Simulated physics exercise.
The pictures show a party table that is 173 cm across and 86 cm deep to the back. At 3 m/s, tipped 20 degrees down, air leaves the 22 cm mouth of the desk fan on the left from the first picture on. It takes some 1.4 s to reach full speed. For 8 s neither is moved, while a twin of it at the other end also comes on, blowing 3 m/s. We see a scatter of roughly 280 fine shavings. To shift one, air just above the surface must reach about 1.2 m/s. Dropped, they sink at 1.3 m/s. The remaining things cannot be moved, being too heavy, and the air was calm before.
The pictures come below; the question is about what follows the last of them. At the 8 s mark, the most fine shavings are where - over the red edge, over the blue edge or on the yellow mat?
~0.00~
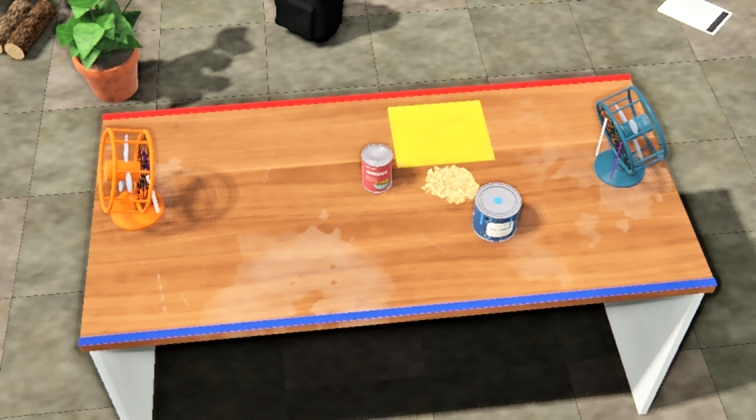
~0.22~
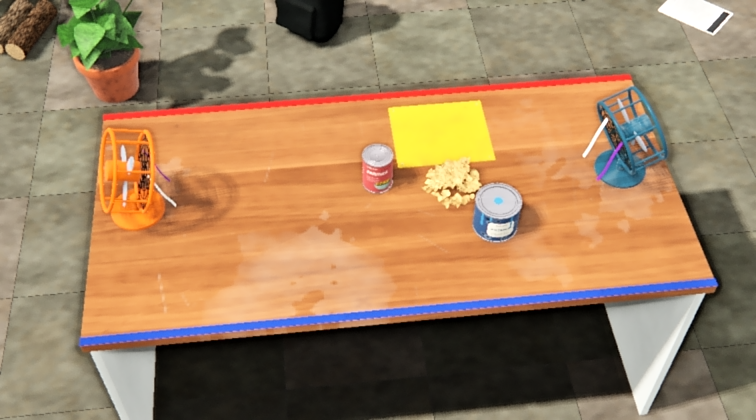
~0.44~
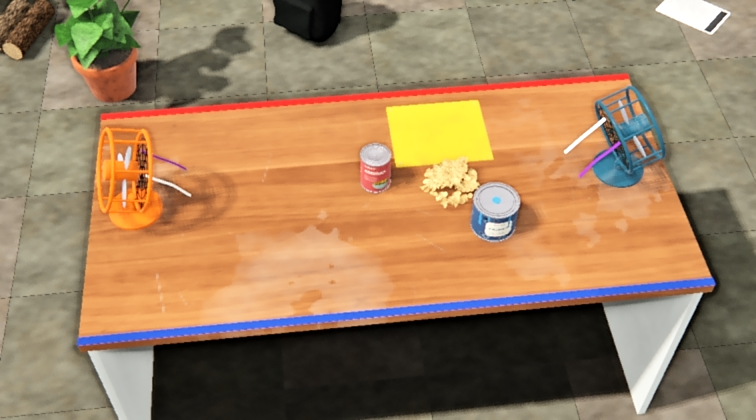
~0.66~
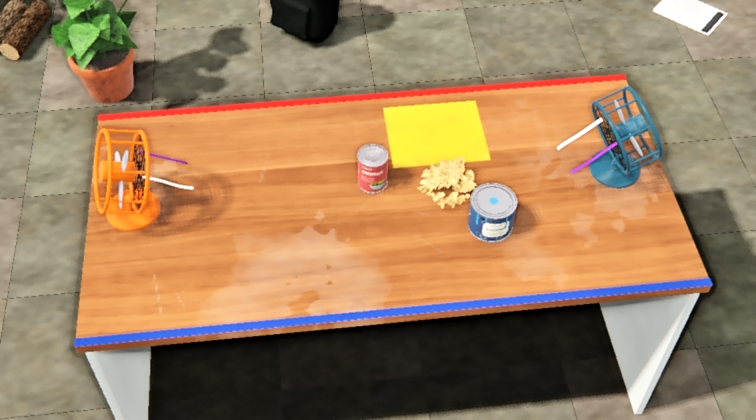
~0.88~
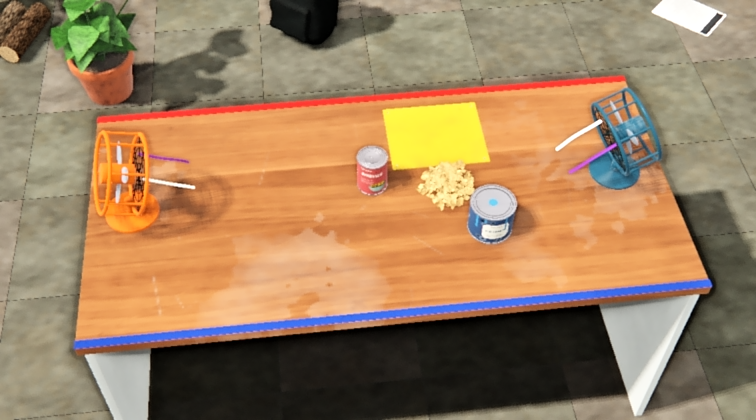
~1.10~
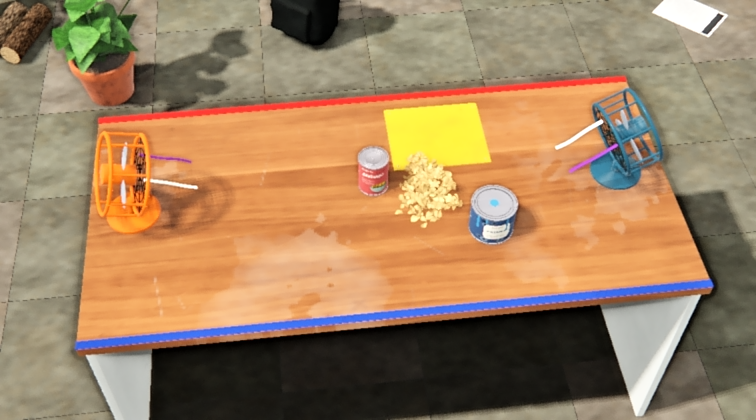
Blue.
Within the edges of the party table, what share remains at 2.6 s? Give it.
Roughly 30 per cent.
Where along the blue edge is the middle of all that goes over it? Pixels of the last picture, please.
About (412, 317).
After 1.6 s, 64 % are still on the top, 0 % are on the yellow mat, 24 % over the blue edge and 11 % over the red edge; the middle of those left on the top is near (381, 193).
After 2.6 s, 30 % are still on the top, 0 % are on the yellow mat, 48 % over the blue edge and 23 % over the red edge; the middle of those left on the top is near (393, 181).
After 4.4 s, 17 % are still on the top, 0 % are on the yellow mat, 53 % over the blue edge and 30 % over the red edge; the middle of those left on the top is near (393, 182).
After 8.0 s, at the end, 0 % are on the yellow mat, 56 % over the blue edge and 33 % over the red edge.
